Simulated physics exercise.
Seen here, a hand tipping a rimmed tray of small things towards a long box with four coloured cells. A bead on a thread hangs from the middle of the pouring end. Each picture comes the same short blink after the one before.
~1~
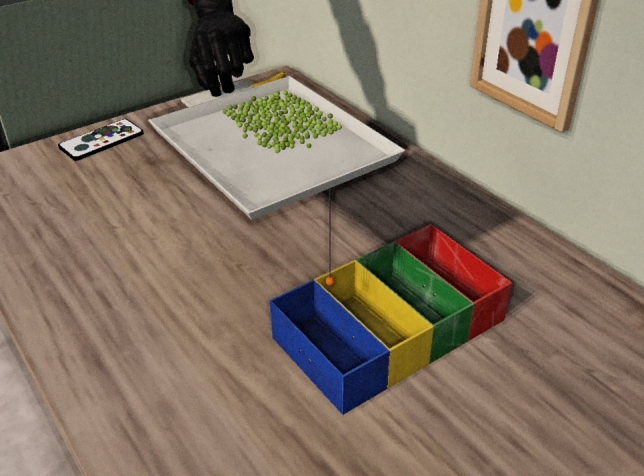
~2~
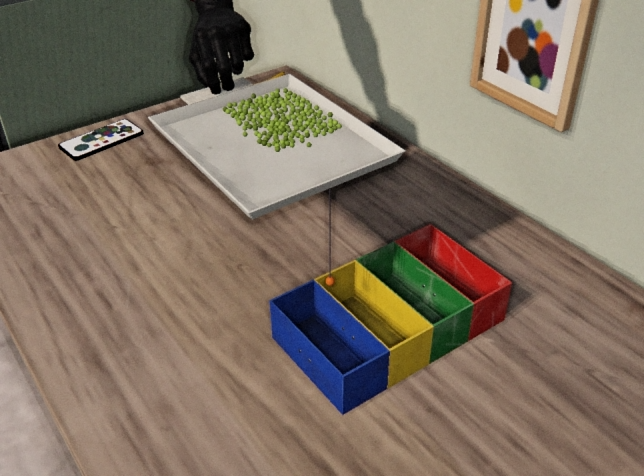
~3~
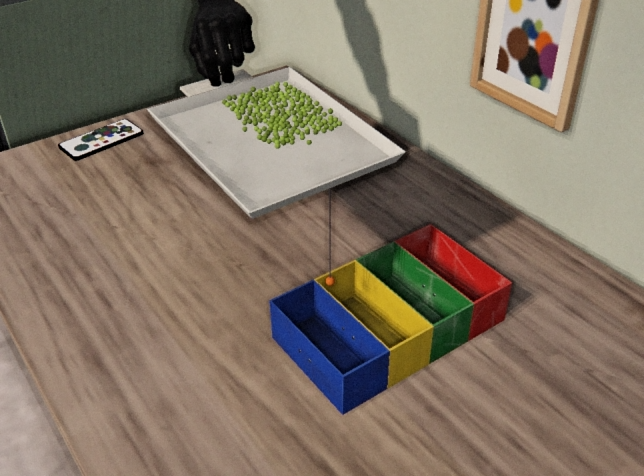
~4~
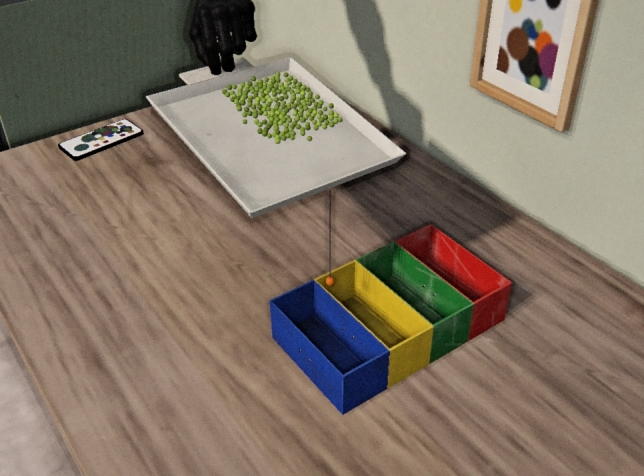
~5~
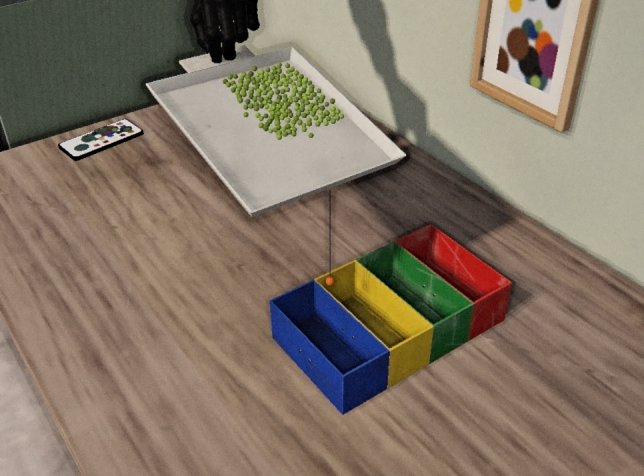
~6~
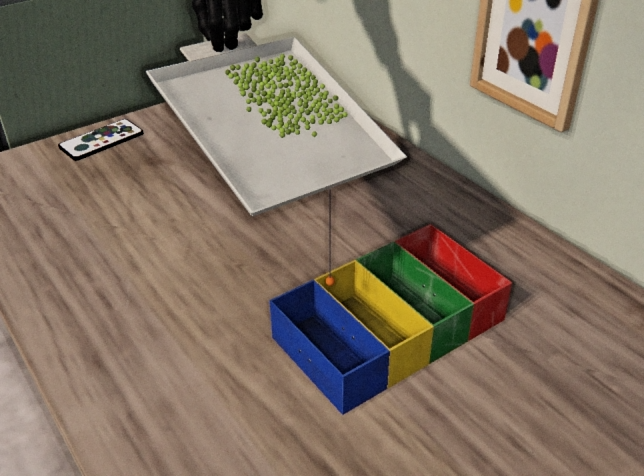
A black-gloved hand at the far end of a pale rimmed tray of green peas begins with the tray nearly level, then raises that end steadily. The tray slants more toward its right corner while the peas stay bunched near the hand, above still blue, yellow, green and red cells.
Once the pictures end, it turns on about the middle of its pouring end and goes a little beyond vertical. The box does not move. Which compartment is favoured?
The green cell gets the most.
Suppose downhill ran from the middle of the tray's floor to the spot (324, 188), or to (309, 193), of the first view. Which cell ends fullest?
At the first place yellow, at the second blue.
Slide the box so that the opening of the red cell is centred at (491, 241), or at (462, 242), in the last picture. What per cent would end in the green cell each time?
In turn 0 and 20 in a hundred.
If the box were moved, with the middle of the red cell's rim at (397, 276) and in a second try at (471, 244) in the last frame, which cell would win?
One: The cell in red. Two: The yellow one.
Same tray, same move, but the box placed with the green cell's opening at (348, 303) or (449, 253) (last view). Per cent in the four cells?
Roughly 80 per cent, and 90 per cent.
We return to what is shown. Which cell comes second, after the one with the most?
The runner-up: Yellow.
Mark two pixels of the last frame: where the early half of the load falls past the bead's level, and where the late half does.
At about (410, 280), then at (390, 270).
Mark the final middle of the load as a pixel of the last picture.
Near (414, 329).
Soon, tray tipped steeply; about half on the tray; about a quarter in the green cell; a small part in the yellow cell; a small part in the red cell; a stray few in the blue cell; a small part falling or outside the box.
A while on, tray tipped past a quarter turn; about half in the green cell; about a third in the yellow cell; a small part in the red cell; a stray few in the blue cell; a stray few falling or outside the box.
Towards the end, tray tipped past a quarter turn; about half in the green cell; about a third in the yellow cell; a small part in the red cell; a stray few in the blue cell; a stray few falling or outside the box.
Finally, tray tipped past a quarter turn; about half in the green cell; about a third in the yellow cell; a small part in the red cell; a stray few in the blue cell; a stray few outside the box.
